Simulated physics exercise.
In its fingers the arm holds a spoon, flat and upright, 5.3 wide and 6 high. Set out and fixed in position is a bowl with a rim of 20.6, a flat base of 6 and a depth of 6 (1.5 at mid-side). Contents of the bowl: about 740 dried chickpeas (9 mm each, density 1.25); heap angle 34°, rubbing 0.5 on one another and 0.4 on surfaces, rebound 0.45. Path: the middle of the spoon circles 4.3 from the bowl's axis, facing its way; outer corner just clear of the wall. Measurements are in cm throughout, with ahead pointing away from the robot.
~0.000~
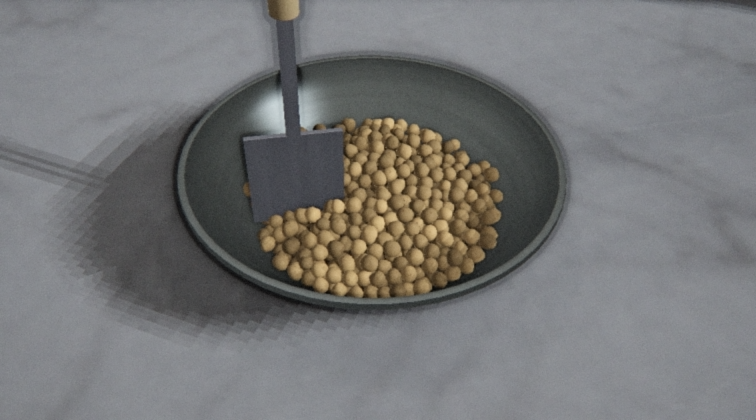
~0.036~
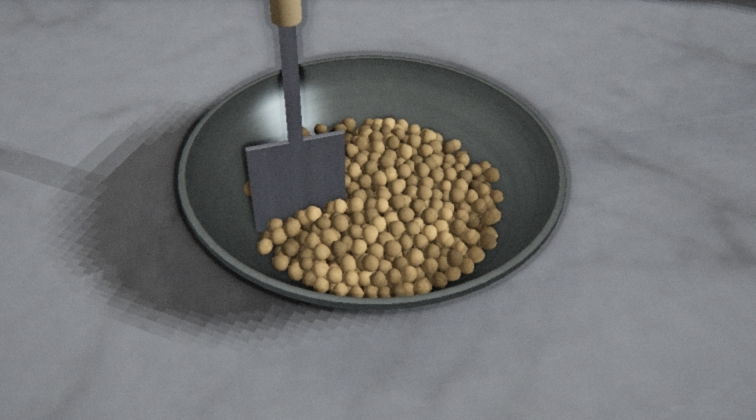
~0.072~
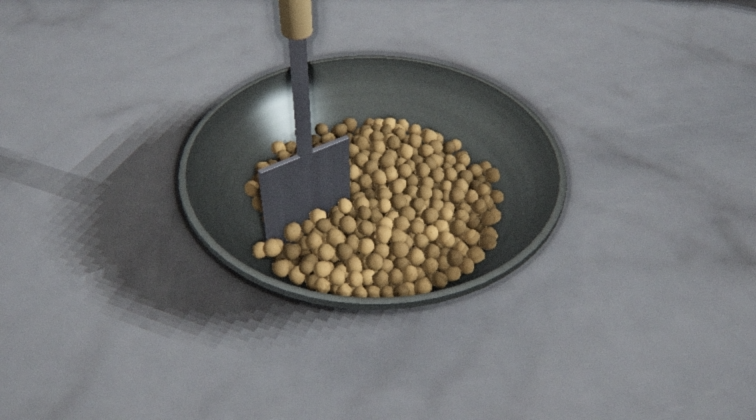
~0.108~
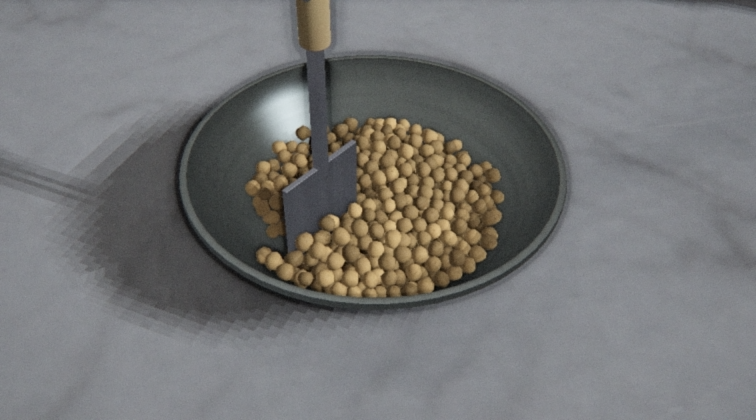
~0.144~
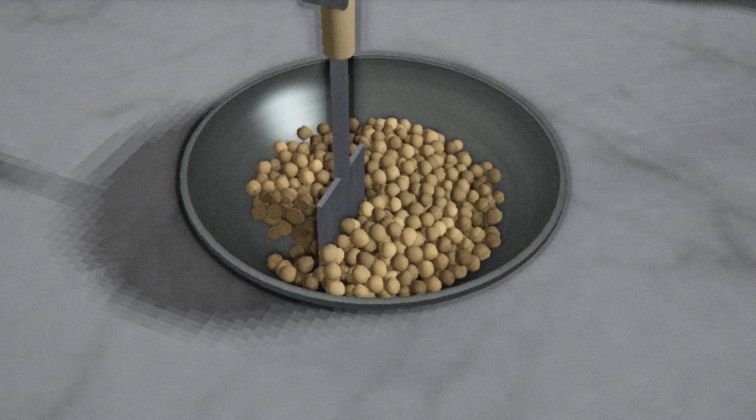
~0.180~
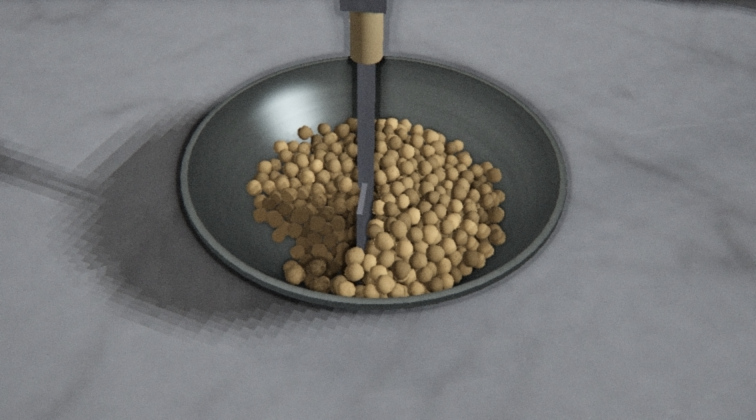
We see a flat-bladed tool with a wooden handle dug into tan chickpeas in a dark bowl on a grey marbled surface, sweeping from the left toward the middle and turning edge-on, pushing some chickpeas along.
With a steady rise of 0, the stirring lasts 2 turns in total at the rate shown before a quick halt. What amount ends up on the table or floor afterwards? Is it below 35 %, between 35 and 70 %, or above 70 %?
Below 35 %.
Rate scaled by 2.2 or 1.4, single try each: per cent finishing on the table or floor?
50 % and 25 %.
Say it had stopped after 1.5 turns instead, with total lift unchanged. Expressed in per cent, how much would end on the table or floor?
Roughly 10 per cent would end up there.
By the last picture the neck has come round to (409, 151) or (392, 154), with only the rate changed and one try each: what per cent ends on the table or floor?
Some 25 and 15 per cent respectively.
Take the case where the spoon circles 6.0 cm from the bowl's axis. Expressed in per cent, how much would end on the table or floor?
Roughly 0 percent, I'd expect.
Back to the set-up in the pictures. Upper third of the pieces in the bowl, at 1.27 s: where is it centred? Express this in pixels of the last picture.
It is centred roughly at (412, 123).
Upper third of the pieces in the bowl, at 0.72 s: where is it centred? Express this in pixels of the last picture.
About (268, 168).
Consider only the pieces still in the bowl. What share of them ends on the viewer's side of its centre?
Around 60 percent of it.
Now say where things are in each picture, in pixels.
In the first picture, spoon neck at (292, 111), 0° round; upper third of the load around (383, 187), from x 250 to 495, top at y 125; 742 in the bowl.
In the second picture, spoon neck at (294, 117), 8° round; upper third of the load around (383, 188), from x 250 to 495, top at y 125.
In the third picture, spoon neck at (303, 130), 24° round; upper third of the load around (381, 191), from x 250 to 495, top at y 125.
In the fourth picture, spoon neck at (320, 141), 41° round; upper third of the load around (383, 196), from x 255 to 495, top at y 125.
In the fifth picture, spoon neck at (341, 150), 58° round; upper third of the load around (389, 205), from x 255 to 495, top at y 125.
In the sixth picture, spoon neck at (366, 155), 75° round; upper third of the load around (402, 209), from x 255 to 495, top at y 125; 742 in the bowl.
By 0.72 s, 329° round, highest piece 8 above the table; 715 in the bowl, 22 on the table or floor, 5 in flight or on the tool.
By 1.27 s, 223° round, highest piece 7 above the table; 680 in the bowl, 57 on the table or floor, 5 in flight or on the tool.
By 1.74 s, 0° round, highest piece 6 above the table; 661 in the bowl, 81 on the table or floor.
By 2.44 s, 0° round, highest piece 6 above the table; 661 in the bowl, 81 on the table or floor.
Final count, 661 in the bowl, 81 on the table or floor. That is 11 % on the table or floor.
